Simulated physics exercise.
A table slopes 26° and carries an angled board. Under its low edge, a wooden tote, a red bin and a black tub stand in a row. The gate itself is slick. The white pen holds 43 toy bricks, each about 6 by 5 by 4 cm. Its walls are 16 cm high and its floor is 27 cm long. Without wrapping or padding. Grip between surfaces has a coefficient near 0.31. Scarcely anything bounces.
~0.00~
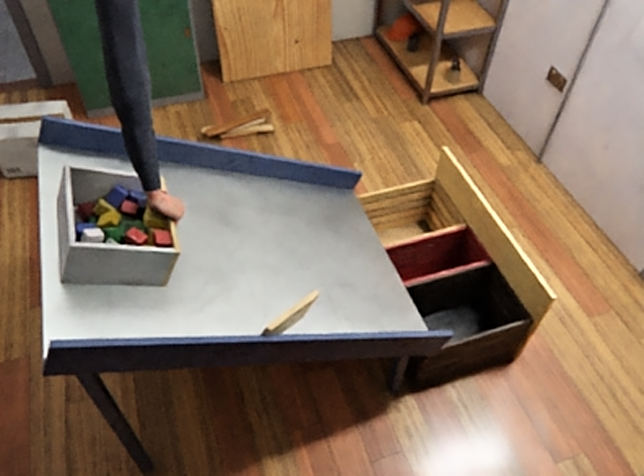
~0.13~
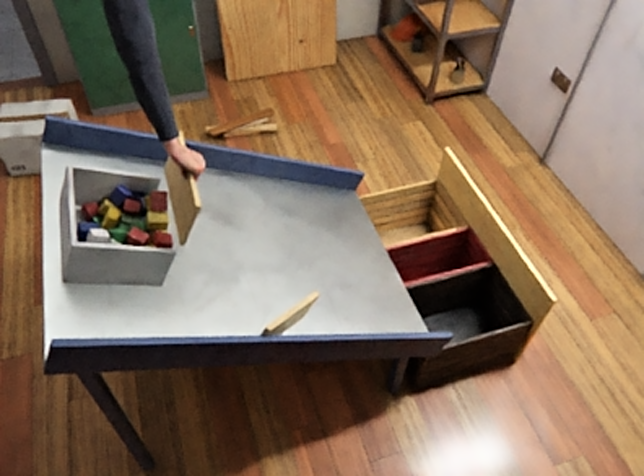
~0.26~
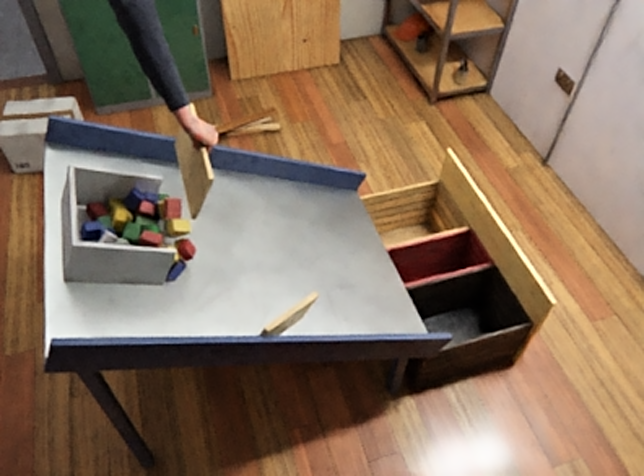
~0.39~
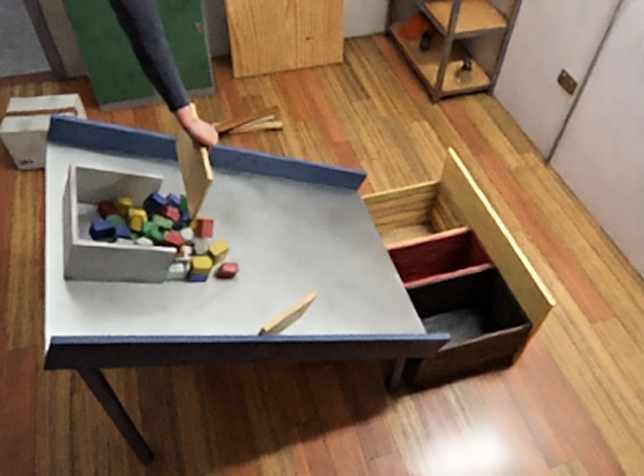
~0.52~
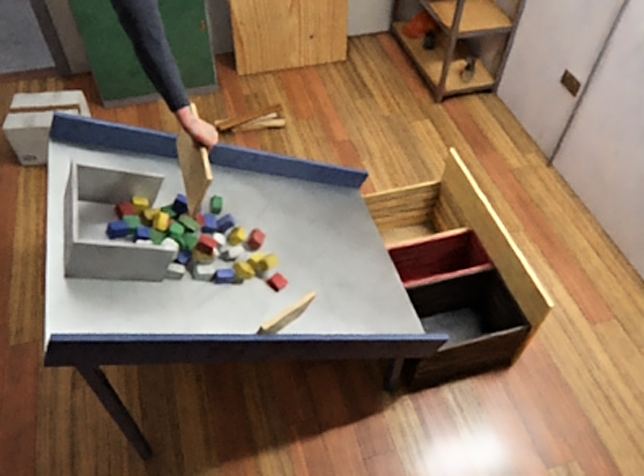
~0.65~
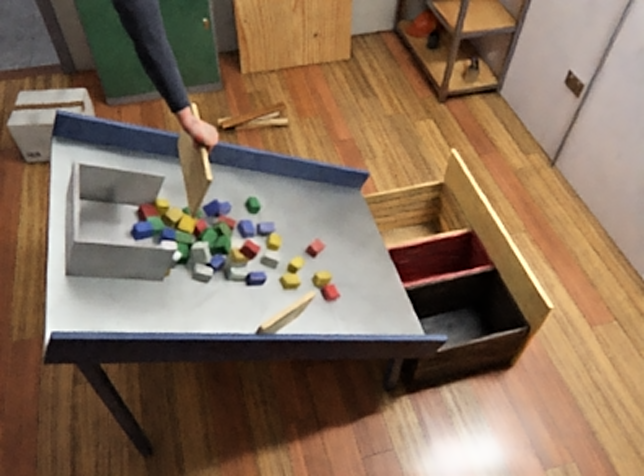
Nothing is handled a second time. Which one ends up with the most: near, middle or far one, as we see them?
The middle one.
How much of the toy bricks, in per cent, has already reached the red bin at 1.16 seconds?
I'd put it near 15 in a hundred by then.
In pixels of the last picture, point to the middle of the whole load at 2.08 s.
Look around pixel (456, 287).
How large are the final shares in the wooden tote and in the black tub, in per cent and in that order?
Roughly 15 and 30 per cent.
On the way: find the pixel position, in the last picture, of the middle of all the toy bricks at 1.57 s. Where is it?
(454, 286).
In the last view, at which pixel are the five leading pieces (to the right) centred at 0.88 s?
They'd be centred about (402, 285) in the last picture.
After 0.88 s, 1 in the red bin, 40 on the slope and 2 in the air.
After 1.16 s, 2 in the wooden tote, 6 in the red bin, 4 in the black tub, 26 on the slope and 5 in the air.
After 1.57 s, 6 in the wooden tote, 22 in the red bin, 10 in the black tub and 5 in the air.
When it is over (at 2.08 s), 7 in the wooden tote, 24 in the red bin and 12 in the black tub.
